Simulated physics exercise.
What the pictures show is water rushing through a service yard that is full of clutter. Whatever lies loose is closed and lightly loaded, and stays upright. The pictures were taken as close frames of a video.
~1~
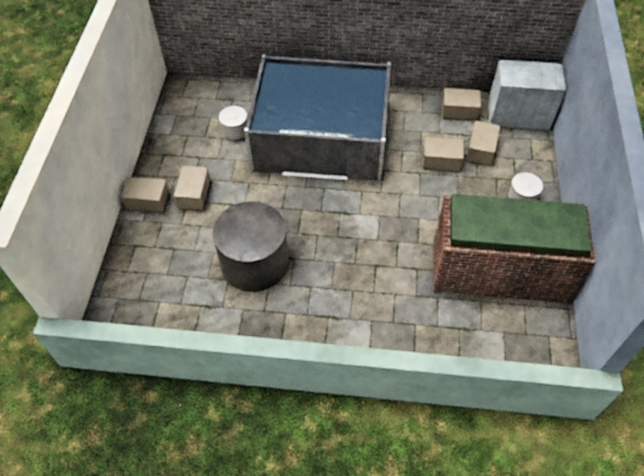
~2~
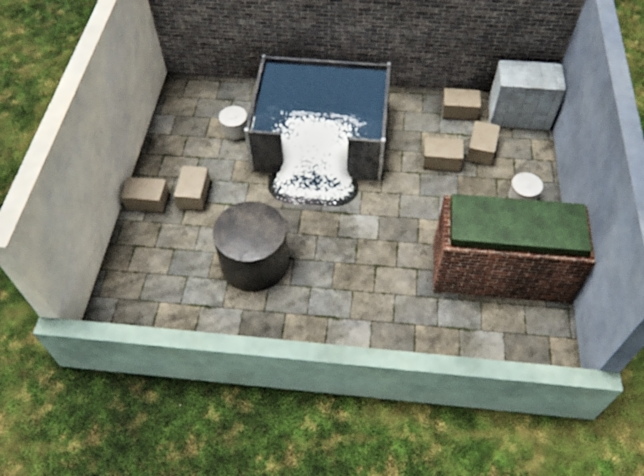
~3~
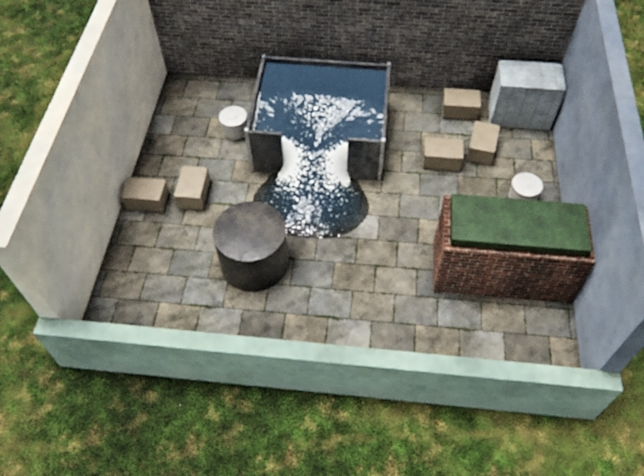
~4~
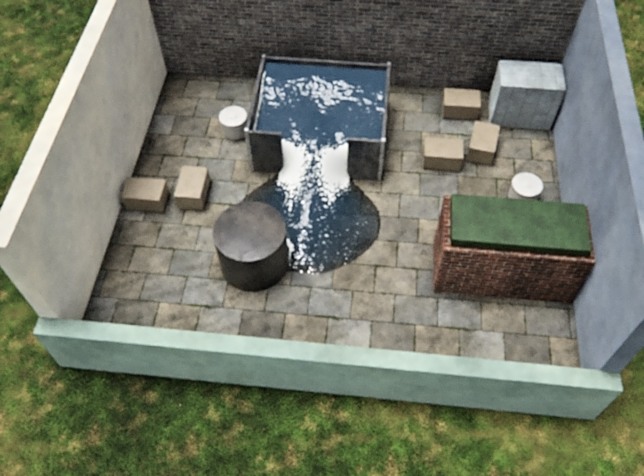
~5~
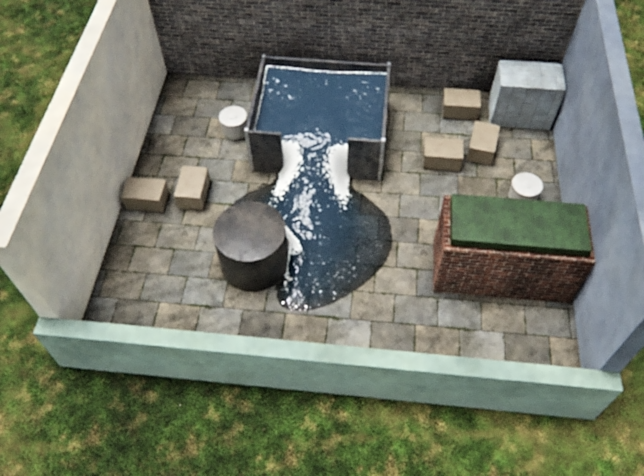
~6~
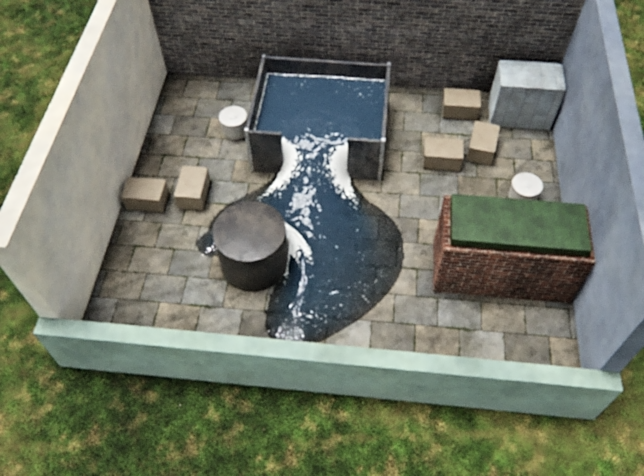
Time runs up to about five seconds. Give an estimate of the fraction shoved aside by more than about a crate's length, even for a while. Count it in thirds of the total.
Out of the total, under one third.
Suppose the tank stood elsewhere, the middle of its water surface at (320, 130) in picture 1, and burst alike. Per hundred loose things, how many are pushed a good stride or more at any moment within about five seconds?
Close to 30 %.
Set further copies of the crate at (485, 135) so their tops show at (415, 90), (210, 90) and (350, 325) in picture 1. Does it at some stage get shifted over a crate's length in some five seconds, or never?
The first sits tight, the second sits tight and the third travels far.
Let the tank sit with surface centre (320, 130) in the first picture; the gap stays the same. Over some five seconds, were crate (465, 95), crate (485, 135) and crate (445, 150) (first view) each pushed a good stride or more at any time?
The three, one by one: Short of that, short of that and short of that.
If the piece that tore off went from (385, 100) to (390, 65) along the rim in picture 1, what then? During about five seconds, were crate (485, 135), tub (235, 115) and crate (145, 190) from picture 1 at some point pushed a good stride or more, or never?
In turn: Yes, short of that, short of that.
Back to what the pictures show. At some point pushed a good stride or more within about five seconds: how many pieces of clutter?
The count is 2.
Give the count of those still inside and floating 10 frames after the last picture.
0 of them.
A moment on, 0 of 7 are well off their spots; 0 afloat.
Next, 0 of 7 are well off their spots; 0 afloat.
Later, 2 of 7 are well off their spots; 1 afloat.
In the end, 2 of 7 are well off their spots, and 2 have been at some point; 1 afloat.
